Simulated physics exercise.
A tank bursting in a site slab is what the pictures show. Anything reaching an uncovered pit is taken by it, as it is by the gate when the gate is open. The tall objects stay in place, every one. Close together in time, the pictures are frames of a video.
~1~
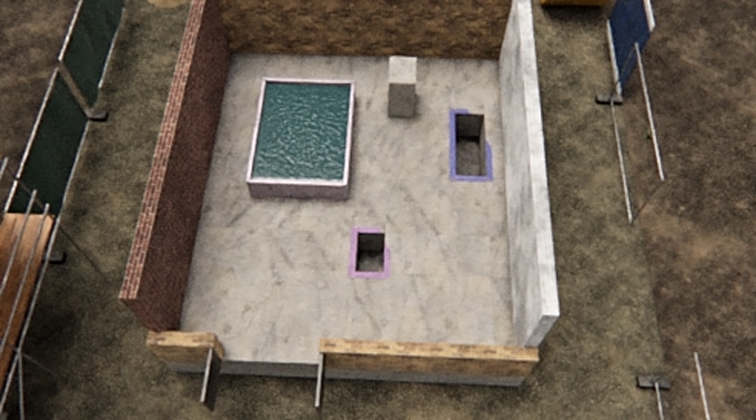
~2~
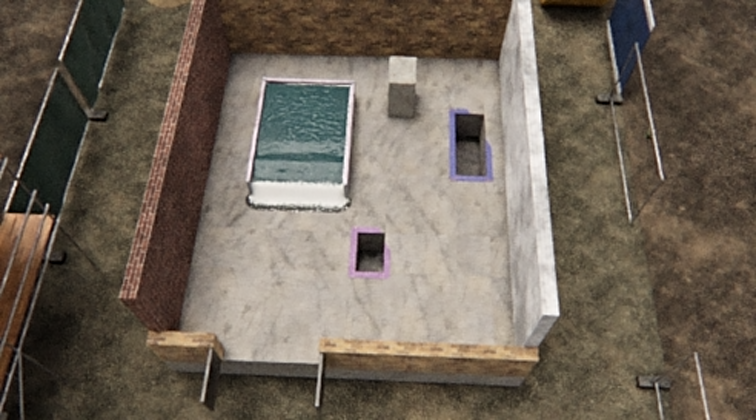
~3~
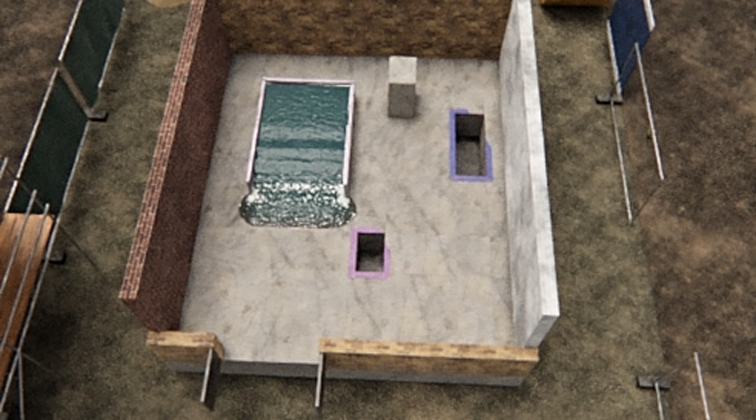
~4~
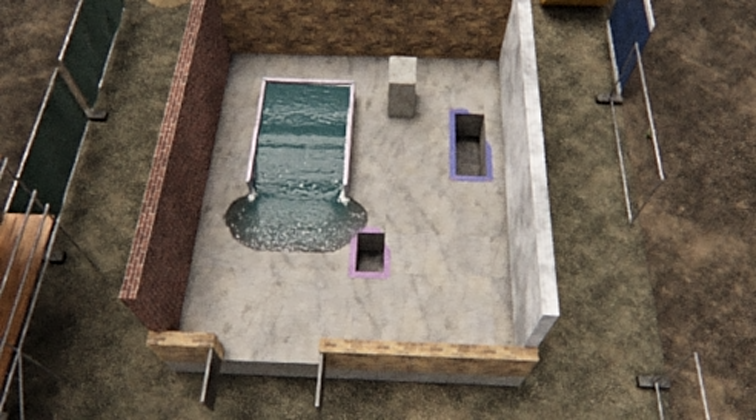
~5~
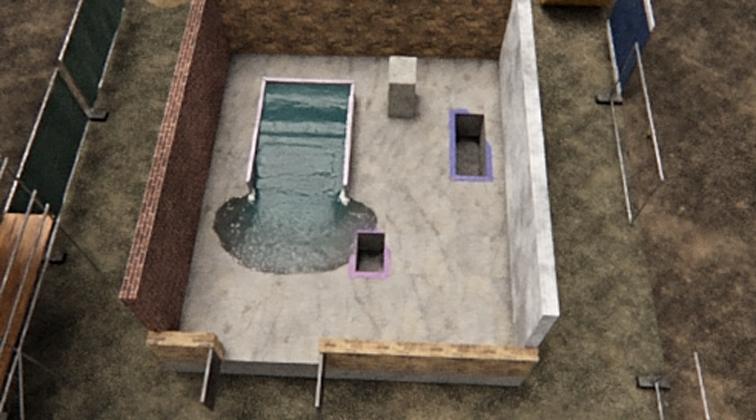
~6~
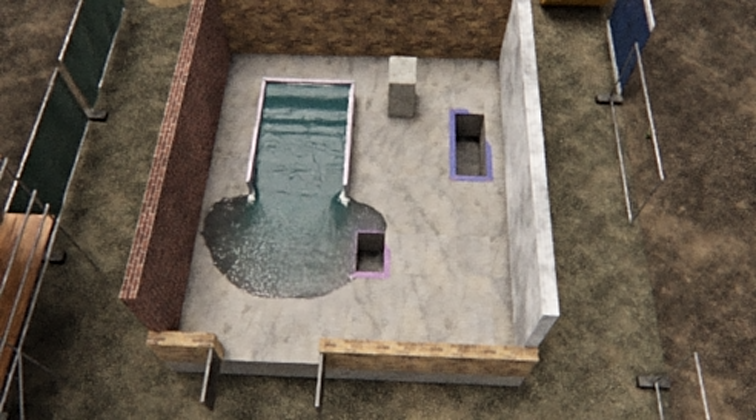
Water bursts from the near side of a tank and spreads across the walled slab.
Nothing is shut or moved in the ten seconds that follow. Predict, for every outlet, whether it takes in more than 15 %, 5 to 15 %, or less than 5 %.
One by one: The gate is left holding a hefty amount - past fifteen per cent. The purple pit is left holding a modest amount - five to fifteen per cent. The blue pit is left holding a tiny amount - below five per cent.
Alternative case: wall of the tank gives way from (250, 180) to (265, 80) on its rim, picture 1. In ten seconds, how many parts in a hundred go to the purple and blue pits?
For purple it's about 2 per cent, and for blue about 8 per cent.
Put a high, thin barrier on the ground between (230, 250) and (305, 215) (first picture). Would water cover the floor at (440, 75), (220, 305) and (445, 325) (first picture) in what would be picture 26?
Running through them in order, the first comes out free from flooding, the second taken by the flood and the last taken by the flood.
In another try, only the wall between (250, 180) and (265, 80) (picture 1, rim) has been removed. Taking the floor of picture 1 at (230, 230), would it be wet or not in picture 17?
Submerged.
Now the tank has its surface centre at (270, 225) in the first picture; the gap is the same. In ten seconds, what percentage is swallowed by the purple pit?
Roughly, in per cent: Purple 0.
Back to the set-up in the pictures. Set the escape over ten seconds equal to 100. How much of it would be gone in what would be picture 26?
It would be around 50 %.
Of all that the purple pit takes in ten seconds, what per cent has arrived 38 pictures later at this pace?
Roughly 85 percent.
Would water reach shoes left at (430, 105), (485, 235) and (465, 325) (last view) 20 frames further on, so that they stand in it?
Note - in order: Not inundated / not inundated / inundated.
A moment on, water covers 30 % of the floor; the gate 1 %, the purple pit 2 %, the blue pit 0 %.
Next, water covers 30 % of the floor; the gate 8 %, the purple pit 4 %, the blue pit 0 %.
Then, water covers 35 % of the floor; the gate 22 %, the purple pit 6 %, the blue pit 0 %.
Later, water covers 50 % of the floor; the gate 38 %, the purple pit 9 %, the blue pit 0 %.
In the end, water covers 70 % of the floor; the gate 48 %, the purple pit 10 %, the blue pit 1 %.
